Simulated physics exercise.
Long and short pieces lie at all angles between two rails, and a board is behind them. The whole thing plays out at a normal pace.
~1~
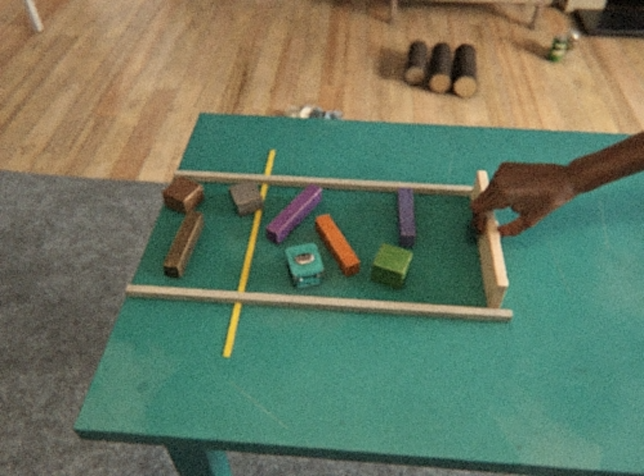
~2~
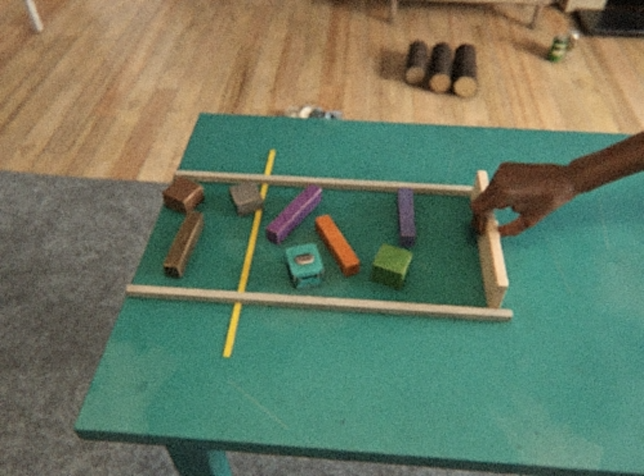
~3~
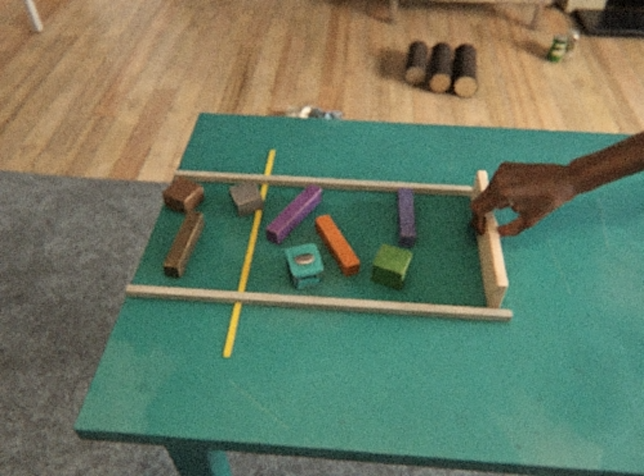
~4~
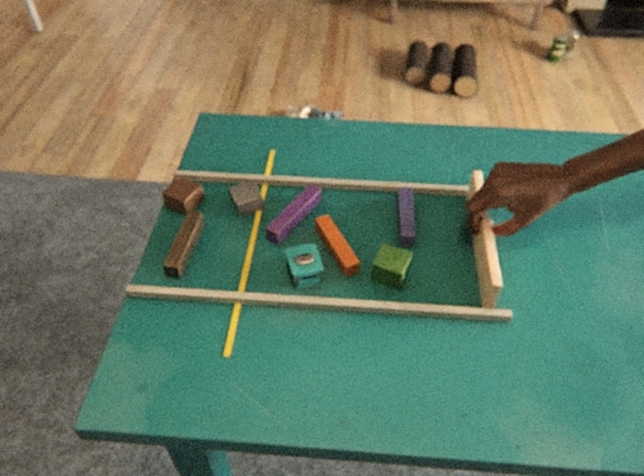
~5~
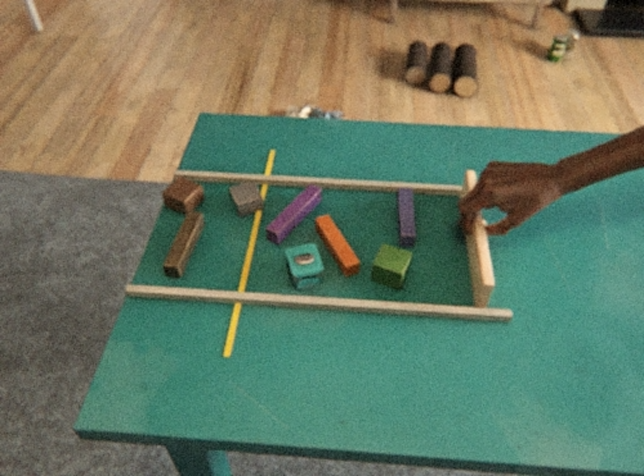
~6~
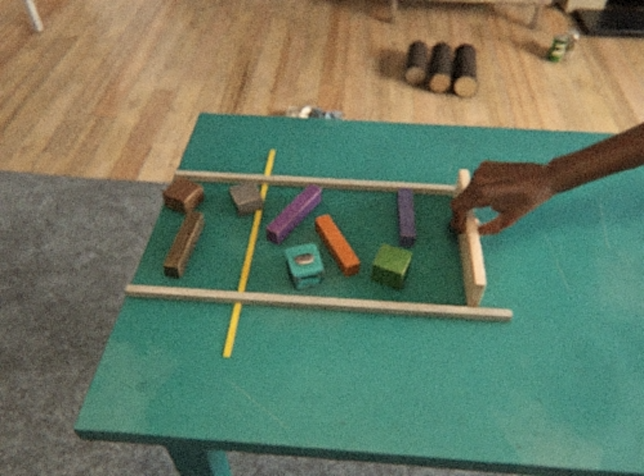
On a green table above a wooden floor and grey carpet, seen from above by a still camera, two pale rails flank scattered blocks. Brown and grey pieces lie at left near a yellow strip, with purple, turquoise, orange, green and blue ones to its right. A hand at the right holds an upright wooden board, then slides it slightly left between the rails while the blocks stay still.
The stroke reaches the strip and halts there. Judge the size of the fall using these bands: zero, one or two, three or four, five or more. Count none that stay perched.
Zero come down.
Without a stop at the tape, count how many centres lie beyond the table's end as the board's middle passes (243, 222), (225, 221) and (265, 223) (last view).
By position: 0 / 1 / 0.
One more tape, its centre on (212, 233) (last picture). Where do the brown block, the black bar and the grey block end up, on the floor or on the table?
Brown block: Goes down; black bar: Goes down; grey block: Stays in place.
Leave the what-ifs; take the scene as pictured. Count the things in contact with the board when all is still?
At rest, 2 are in contact.
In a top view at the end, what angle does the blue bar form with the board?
Around 0 degrees.
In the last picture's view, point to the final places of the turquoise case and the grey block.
(189, 268) and (213, 189), approximately.
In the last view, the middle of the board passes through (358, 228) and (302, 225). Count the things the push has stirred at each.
At the first place 4, at the second 5.
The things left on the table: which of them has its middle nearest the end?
Brown block.
Soon after, none off yet; brown block at rest near (184, 196); black bar at rest near (185, 243); grey block at rest near (246, 198).
At rest, the number that fall off is zero.
